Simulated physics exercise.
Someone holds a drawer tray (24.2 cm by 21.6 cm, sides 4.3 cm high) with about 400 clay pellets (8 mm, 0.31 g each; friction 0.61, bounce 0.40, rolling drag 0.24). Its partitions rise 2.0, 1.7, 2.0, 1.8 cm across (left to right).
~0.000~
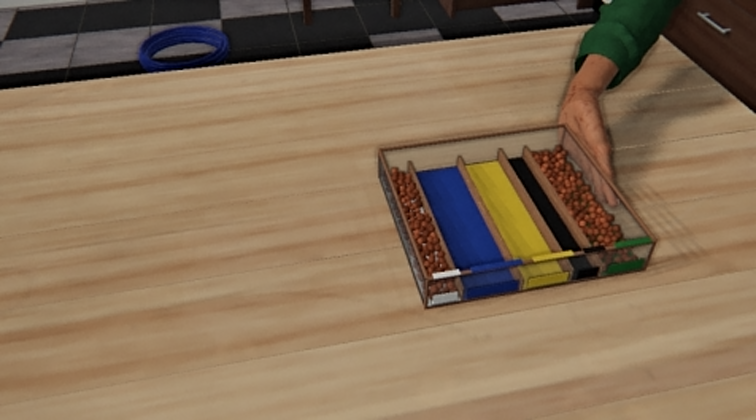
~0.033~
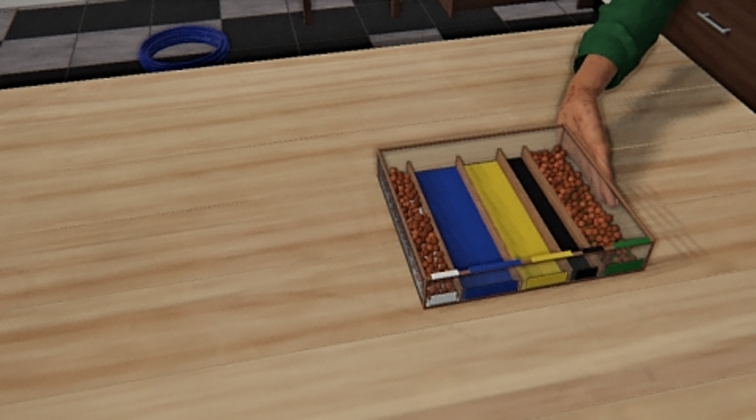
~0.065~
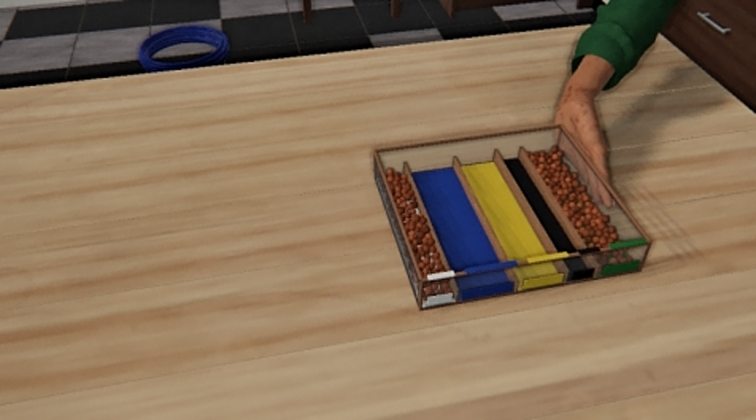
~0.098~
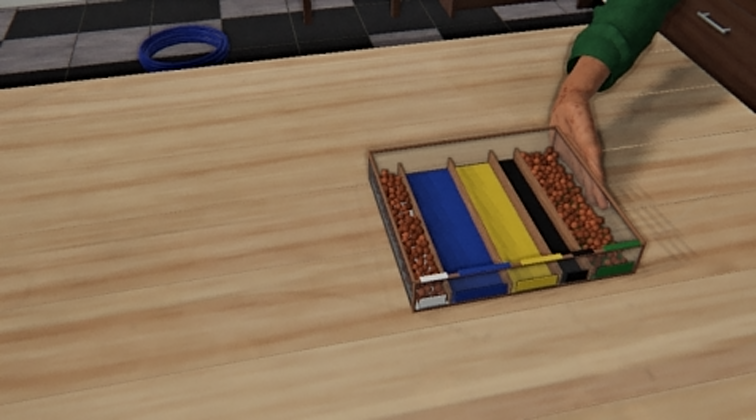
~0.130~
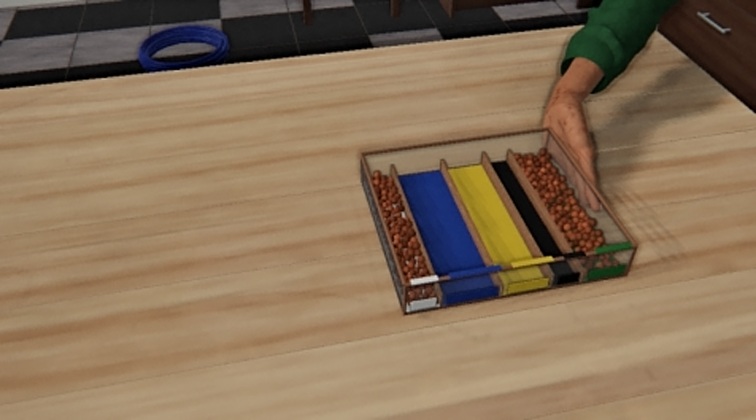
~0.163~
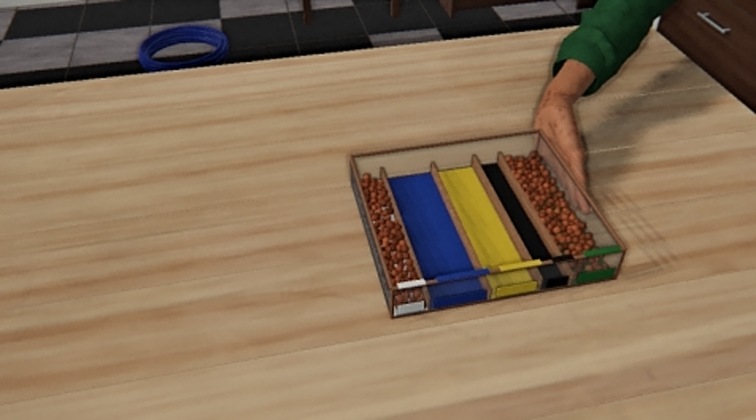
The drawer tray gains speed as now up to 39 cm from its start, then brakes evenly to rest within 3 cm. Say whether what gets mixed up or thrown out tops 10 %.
Strayed: Under.
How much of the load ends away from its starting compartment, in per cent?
Roughly 0 per cent.
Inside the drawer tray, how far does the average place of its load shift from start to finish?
About 0.5 cm.
After 0.33 s, tilt 0 degrees; white 50 %, green 50 %; 0 % away from where they began.
After 0.47 s, tilt 0 degrees; white 50 %, green 50 %; 0 % away from where they began.
After 0.60 s, tilt 0 degrees; white 50 %, green 50 %; 0 % away from where they began.
After 0.73 s, tilt 0 degrees; white 50 %, green 50 %; 0 % away from where they began.
In the end, at 1.0 s, white 50 %, green 50 %; 0 % away from where they began.
